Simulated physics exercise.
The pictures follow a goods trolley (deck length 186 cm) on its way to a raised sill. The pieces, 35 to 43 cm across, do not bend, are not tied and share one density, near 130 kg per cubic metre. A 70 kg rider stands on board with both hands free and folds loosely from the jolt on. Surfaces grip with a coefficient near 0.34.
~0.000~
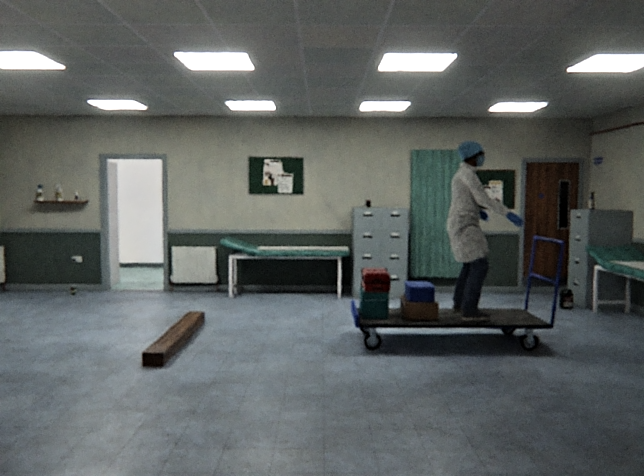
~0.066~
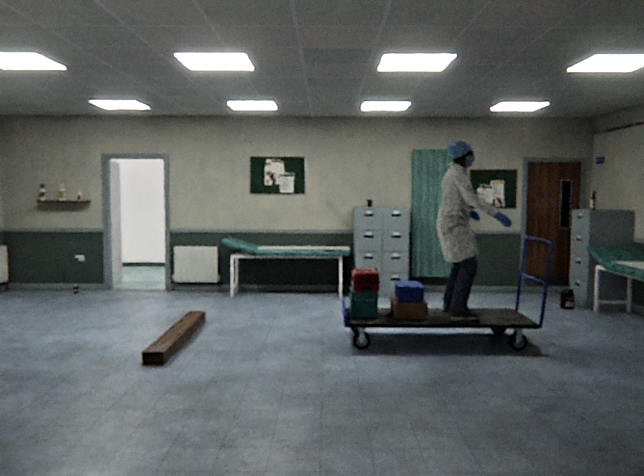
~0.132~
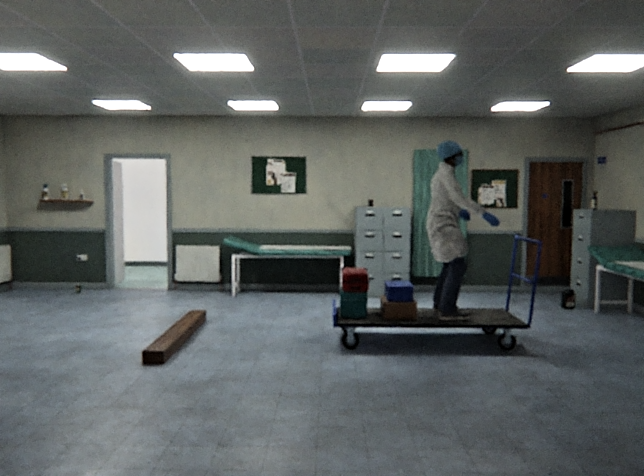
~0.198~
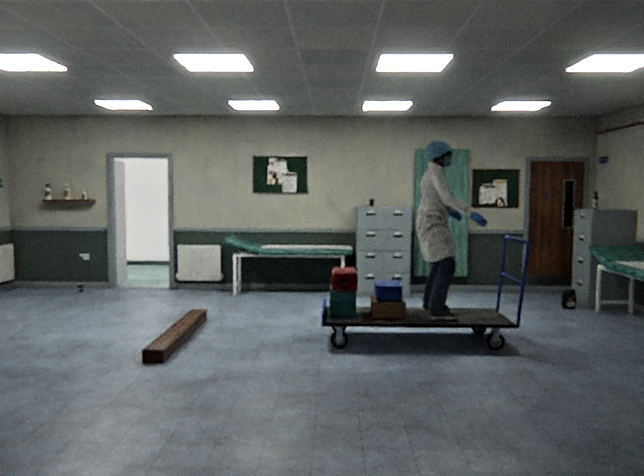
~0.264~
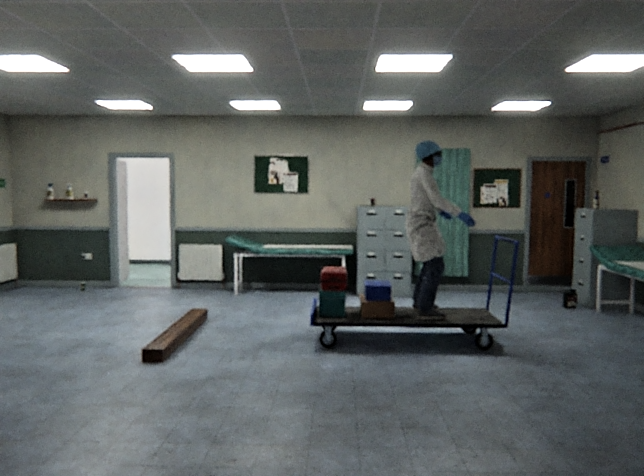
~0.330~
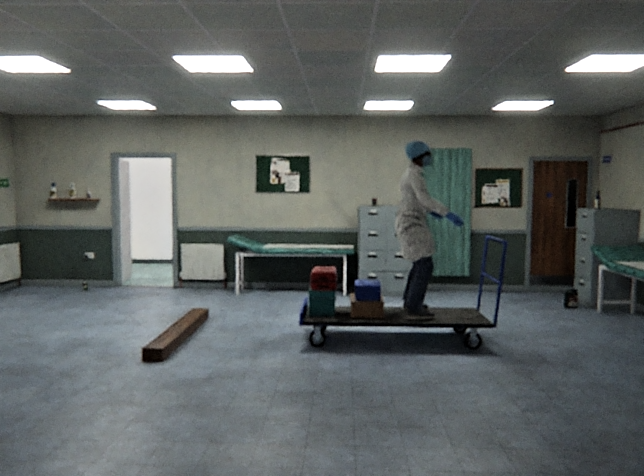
A flat trolley carrying a standing person in a white coat and blue cap, along with red, teal, blue and brown boxes, rolls steadily leftward across a clinic-like room, while a long wooden beam lies still on the floor.
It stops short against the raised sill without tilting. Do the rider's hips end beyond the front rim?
In the end the rider's hips stay behind the front rim.
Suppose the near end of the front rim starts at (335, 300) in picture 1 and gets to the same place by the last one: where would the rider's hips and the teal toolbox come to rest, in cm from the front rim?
In that case hips 90 behind, teal 20 behind.
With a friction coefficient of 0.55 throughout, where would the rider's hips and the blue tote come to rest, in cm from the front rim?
Then hips 30 behind, blue 40 behind.
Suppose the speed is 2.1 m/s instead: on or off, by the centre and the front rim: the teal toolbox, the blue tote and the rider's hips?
Then teal on, blue on, hips off.
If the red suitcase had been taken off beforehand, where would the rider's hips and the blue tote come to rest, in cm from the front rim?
In that case hips 10 behind, blue 40 behind.
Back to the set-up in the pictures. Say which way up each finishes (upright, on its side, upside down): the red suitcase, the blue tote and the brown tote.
Red upside down, blue upright, brown upright.
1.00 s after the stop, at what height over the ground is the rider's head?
Some 10 cm up.
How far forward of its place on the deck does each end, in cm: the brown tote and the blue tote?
About: Brown 20, blue 25.
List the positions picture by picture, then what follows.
Hips (463, 223), teal toolbox (374, 303), rim corner (357, 324); 181 cm still to roll, in the first picture.
Hips (452, 223), teal toolbox (364, 302), rim corner (346, 324); 171 cm still to roll, in the second picture.
Hips (442, 223), teal toolbox (353, 302), rim corner (335, 323); 160 cm still to roll, in the third picture.
Hips (431, 223), teal toolbox (343, 301), rim corner (323, 323); 150 cm still to roll, in the fourth picture.
Hips (421, 222), teal toolbox (332, 301), rim corner (312, 322); 140 cm still to roll, in the fifth picture.
Hips (410, 222), teal toolbox (322, 301), rim corner (301, 322); 129 cm still to roll. Speed about 1.6 m/s, in the sixth picture.
Impact comes at 1.16 s.
After 1.41 s the rider's hips are 68 cm behind the rim, near (244, 244) in the last picture's view.
After 1.71 s the rider's hips are 38 cm behind the rim, near (215, 269) in the last picture's view.
After 2.16 s the rider's hips are 13 cm behind the rim, near (192, 273) in the last picture's view.
When all is still (4.0 s), past the rim, red suitcase; behind it, brown tote, blue tote, teal toolbox and the rider's hips.
